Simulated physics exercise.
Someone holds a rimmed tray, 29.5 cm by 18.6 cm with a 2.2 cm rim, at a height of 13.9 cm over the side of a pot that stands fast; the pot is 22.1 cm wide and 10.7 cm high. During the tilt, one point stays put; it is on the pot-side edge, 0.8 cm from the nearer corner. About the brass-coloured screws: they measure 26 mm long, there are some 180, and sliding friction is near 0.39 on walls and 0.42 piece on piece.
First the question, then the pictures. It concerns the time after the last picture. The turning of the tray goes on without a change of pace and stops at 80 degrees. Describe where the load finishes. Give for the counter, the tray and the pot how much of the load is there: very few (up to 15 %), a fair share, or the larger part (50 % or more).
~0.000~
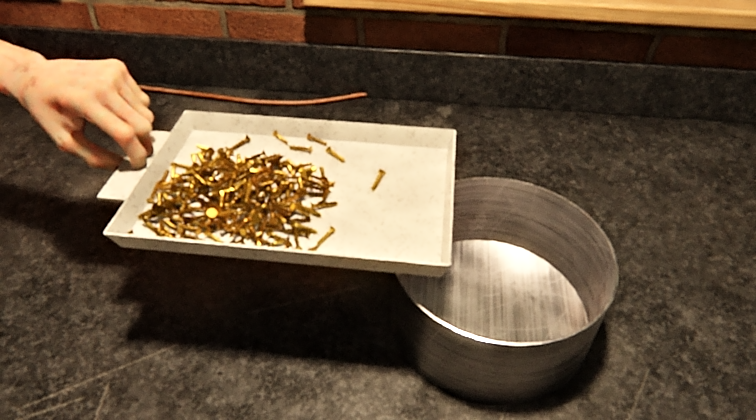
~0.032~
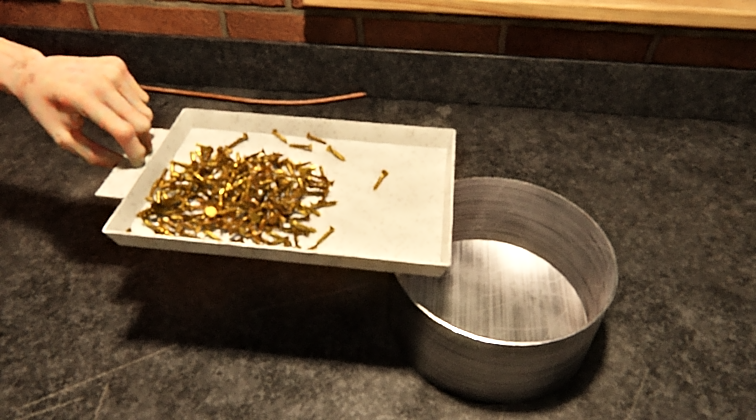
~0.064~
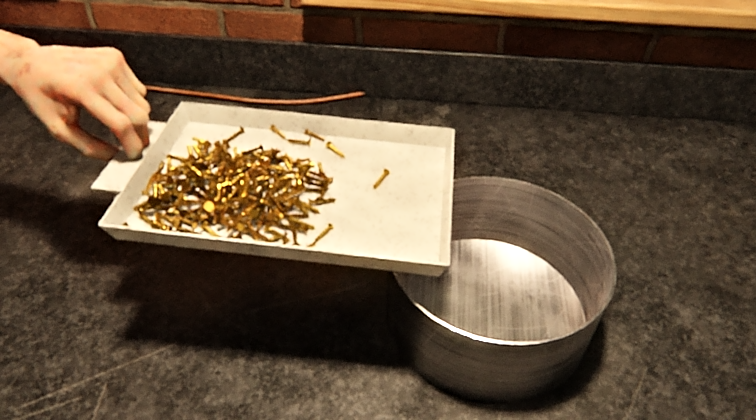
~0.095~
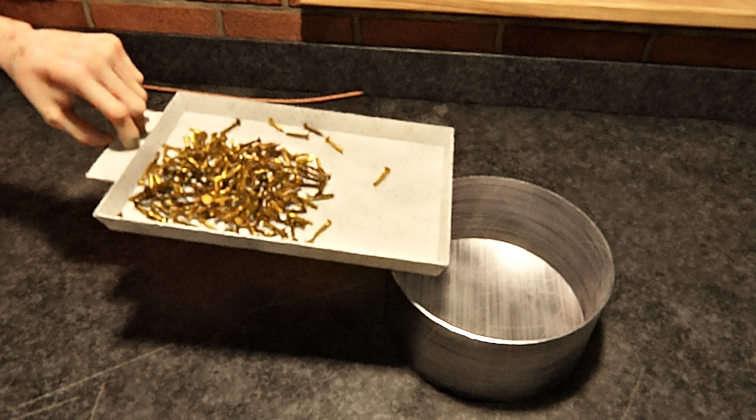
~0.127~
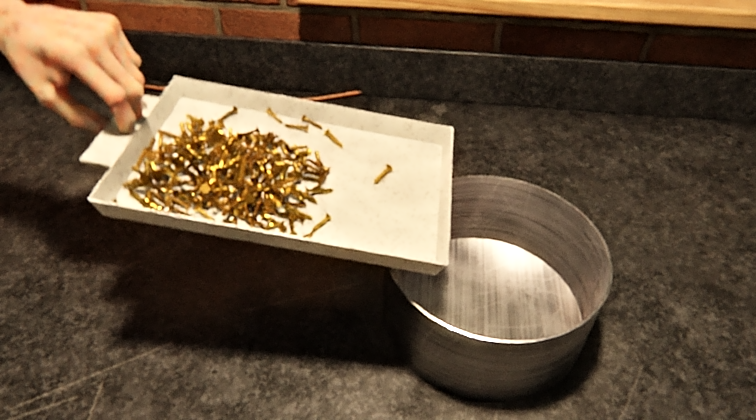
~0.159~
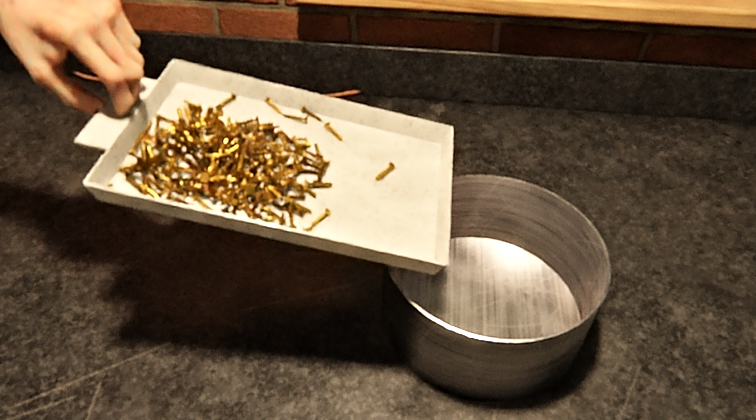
Counter: Very few, left on the tray: Very few, pot: The larger part.
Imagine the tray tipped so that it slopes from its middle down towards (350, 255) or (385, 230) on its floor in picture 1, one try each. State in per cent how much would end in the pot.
That would be close to 25 per cent and then close to 80 per cent.
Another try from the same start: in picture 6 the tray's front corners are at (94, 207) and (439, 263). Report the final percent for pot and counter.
Split: Pot = 5, counter = 95.
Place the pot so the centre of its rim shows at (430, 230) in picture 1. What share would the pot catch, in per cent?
With the pot there, close to 70 per cent.
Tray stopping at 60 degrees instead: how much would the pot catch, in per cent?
You'd end up with some 70 % in the pot.
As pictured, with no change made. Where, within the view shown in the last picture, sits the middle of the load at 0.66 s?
Around (453, 210).
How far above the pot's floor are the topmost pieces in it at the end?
Close to 2.5 cm up.
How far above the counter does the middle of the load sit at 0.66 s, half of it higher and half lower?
About 16 cm.
Then, at 0.46 s, tilt 46 degrees; the tray holds 100 %, the pot 0 %.
After 0.66 s, tilt 68 degrees; the tray holds 95 %, the pot 0 %.
After 0.97 s, tilt 80 degrees; the tray holds 5 %, the pot 90 %.
At rest (1.9 s), counter 0 %, tray 0 %, pot 95 %.
